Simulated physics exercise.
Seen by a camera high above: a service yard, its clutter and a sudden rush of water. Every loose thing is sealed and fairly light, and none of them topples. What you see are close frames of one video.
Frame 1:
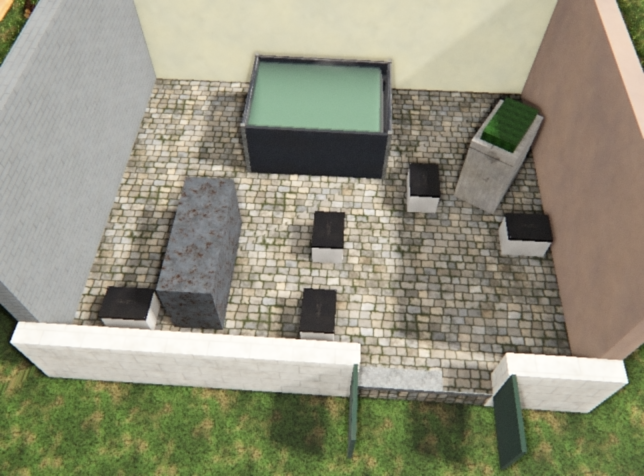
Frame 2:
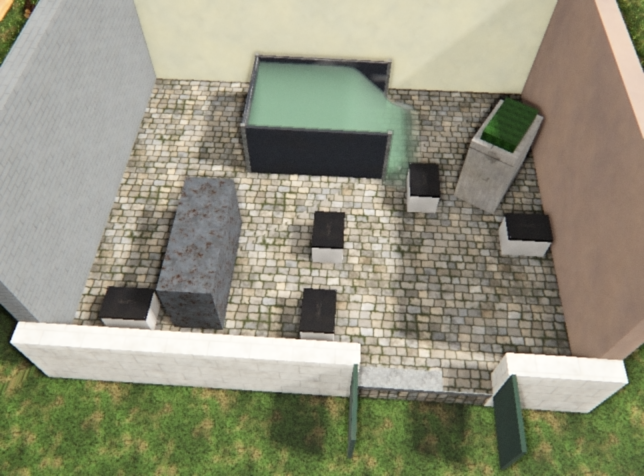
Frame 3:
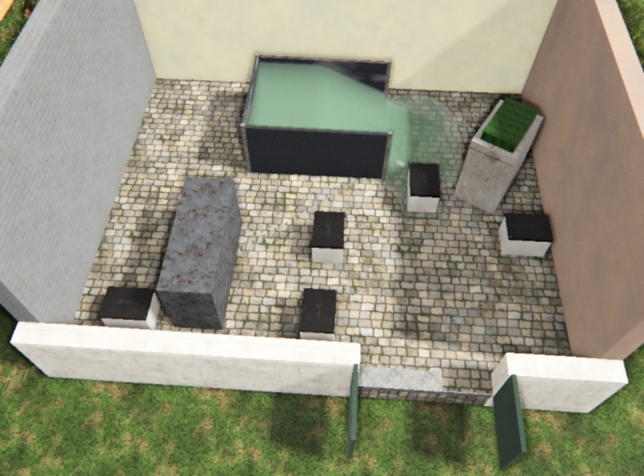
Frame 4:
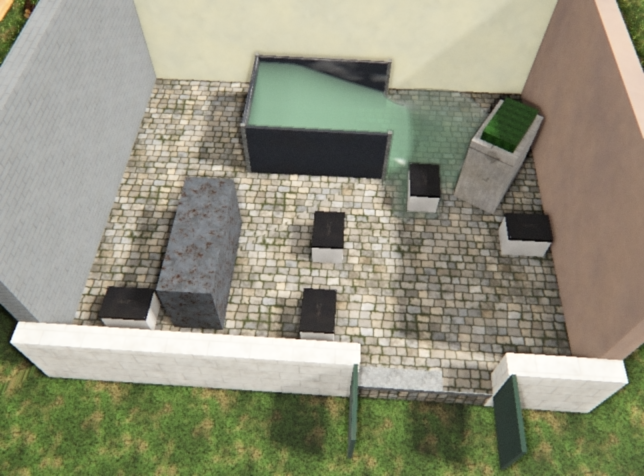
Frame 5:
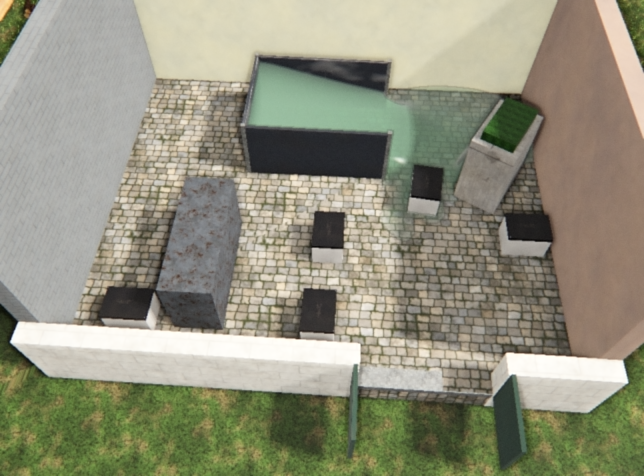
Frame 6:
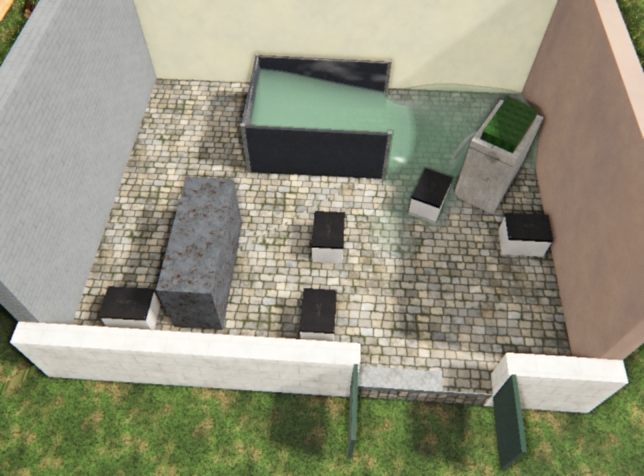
A walled yard paved with pale cobbles is seen from high above, with grass along its front. Five black-topped white chests stand around a long grey block at left, a dark tank of green water at the back, and a planter with green growth at right. Water pours from the tank's right side and spreads over the cobbles, then the nearest chest shifts and turns slightly; the camera stays still.
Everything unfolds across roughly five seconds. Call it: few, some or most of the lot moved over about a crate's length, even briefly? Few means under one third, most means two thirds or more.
Some.
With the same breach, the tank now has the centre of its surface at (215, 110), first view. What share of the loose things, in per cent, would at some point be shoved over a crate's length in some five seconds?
Roughly 40 percent of them.
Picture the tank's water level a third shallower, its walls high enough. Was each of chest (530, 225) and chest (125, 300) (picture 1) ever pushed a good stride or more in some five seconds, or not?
Here's the rundown: Made it that far, then came up short.
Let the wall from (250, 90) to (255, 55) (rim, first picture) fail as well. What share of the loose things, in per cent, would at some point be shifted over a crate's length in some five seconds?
I'd put it at about 0 percent.
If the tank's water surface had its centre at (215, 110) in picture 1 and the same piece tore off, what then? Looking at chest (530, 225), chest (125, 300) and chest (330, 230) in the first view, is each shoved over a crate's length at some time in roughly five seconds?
Object by object: Over the mark, below the mark, below the mark.
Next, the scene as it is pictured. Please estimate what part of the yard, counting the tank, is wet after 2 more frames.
30 per cent, roughly.
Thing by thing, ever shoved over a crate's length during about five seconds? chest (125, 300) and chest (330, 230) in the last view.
The first one stopped shy and the second one stopped shy.
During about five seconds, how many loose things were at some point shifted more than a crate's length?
3.
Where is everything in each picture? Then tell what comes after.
In the first picture, a chest at (425, 179) rests on the ground; a chest at (319, 310) rests on the ground; 0 of 5 have shifted.
In the second picture, a chest at (425, 179), on the bottom; a chest at (319, 310) rests on the ground; 0 of 5 have shifted.
In the third picture, a chest at (425, 179) rests on the ground; a chest at (319, 310), on the bottom; 0 of 5 have shifted.
In the fourth picture, a chest at (425, 179), on the bottom; a chest at (319, 310), on the bottom; 0 of 5 have shifted.
In the fifth picture, a chest at (428, 182), on the bottom, close to its start; a chest at (319, 310), on the bottom; 1 of 5 have shifted.
In the sixth picture, a chest at (433, 187) rests on the ground, close to its start; a chest at (319, 310), on the bottom; 1 of 5 have shifted.
A moment on, 1 of 5 are well off their spots; 0 afloat.
Next, 2 of 5 are well off their spots; 0 afloat.
Later, 2 of 5 are well off their spots; 2 afloat.
In the end, 3 of 5 are well off their spots, and 3 have been at some point; 0 afloat.
